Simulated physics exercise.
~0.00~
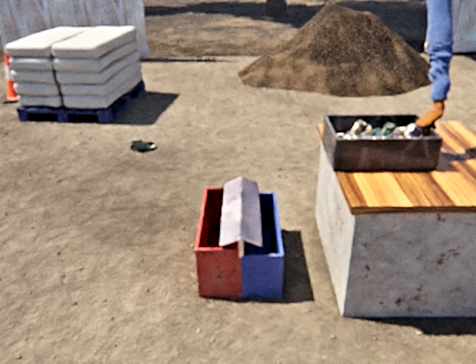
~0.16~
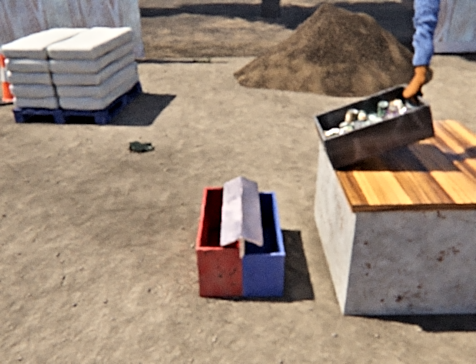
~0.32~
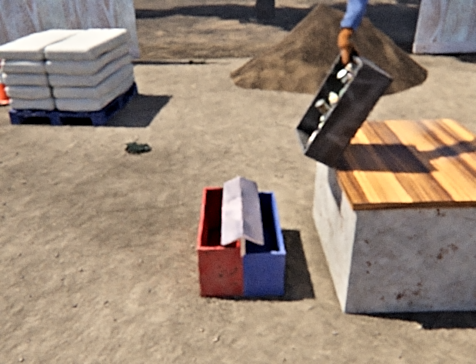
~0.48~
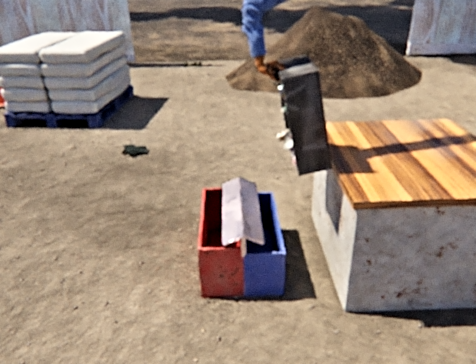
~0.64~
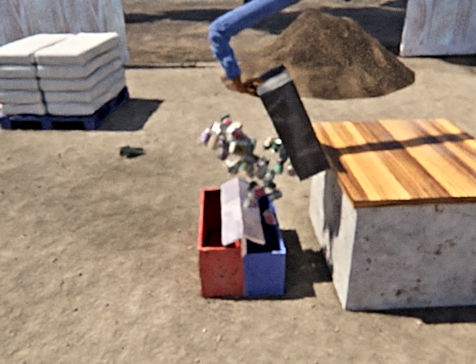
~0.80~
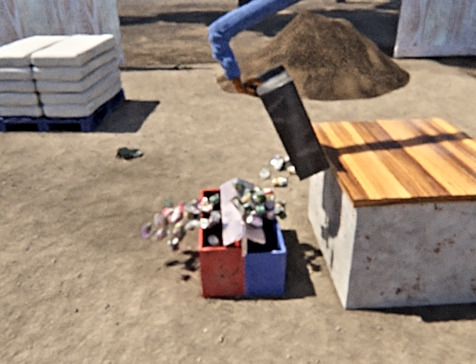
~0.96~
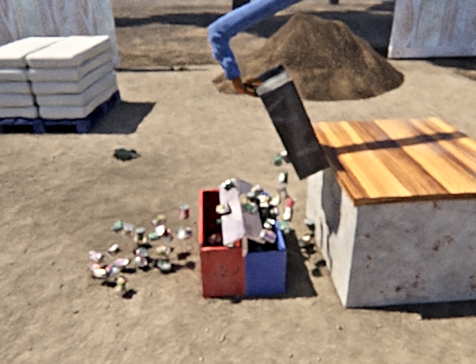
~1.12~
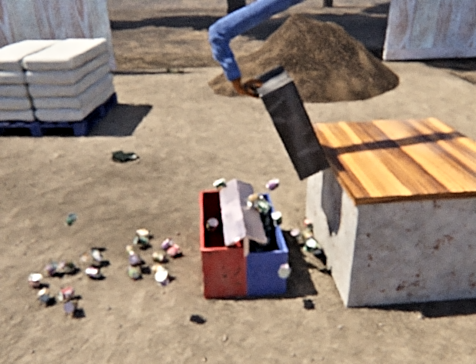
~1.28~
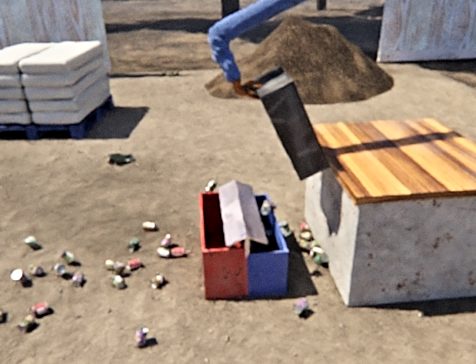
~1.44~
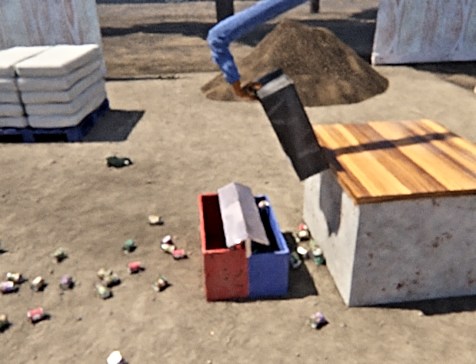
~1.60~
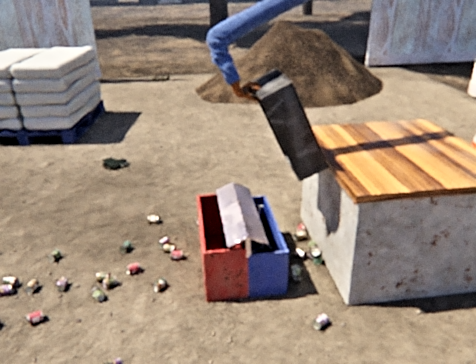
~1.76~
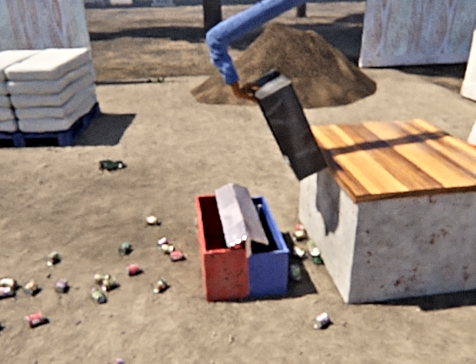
We see a blue-sleeved arm lift a black box of small tins off a wooden-topped bench and tip it leftward over joined red and blue bins, spilling the tins, some landing inside while many scatter and settle on the dirt, the box still held tilted.
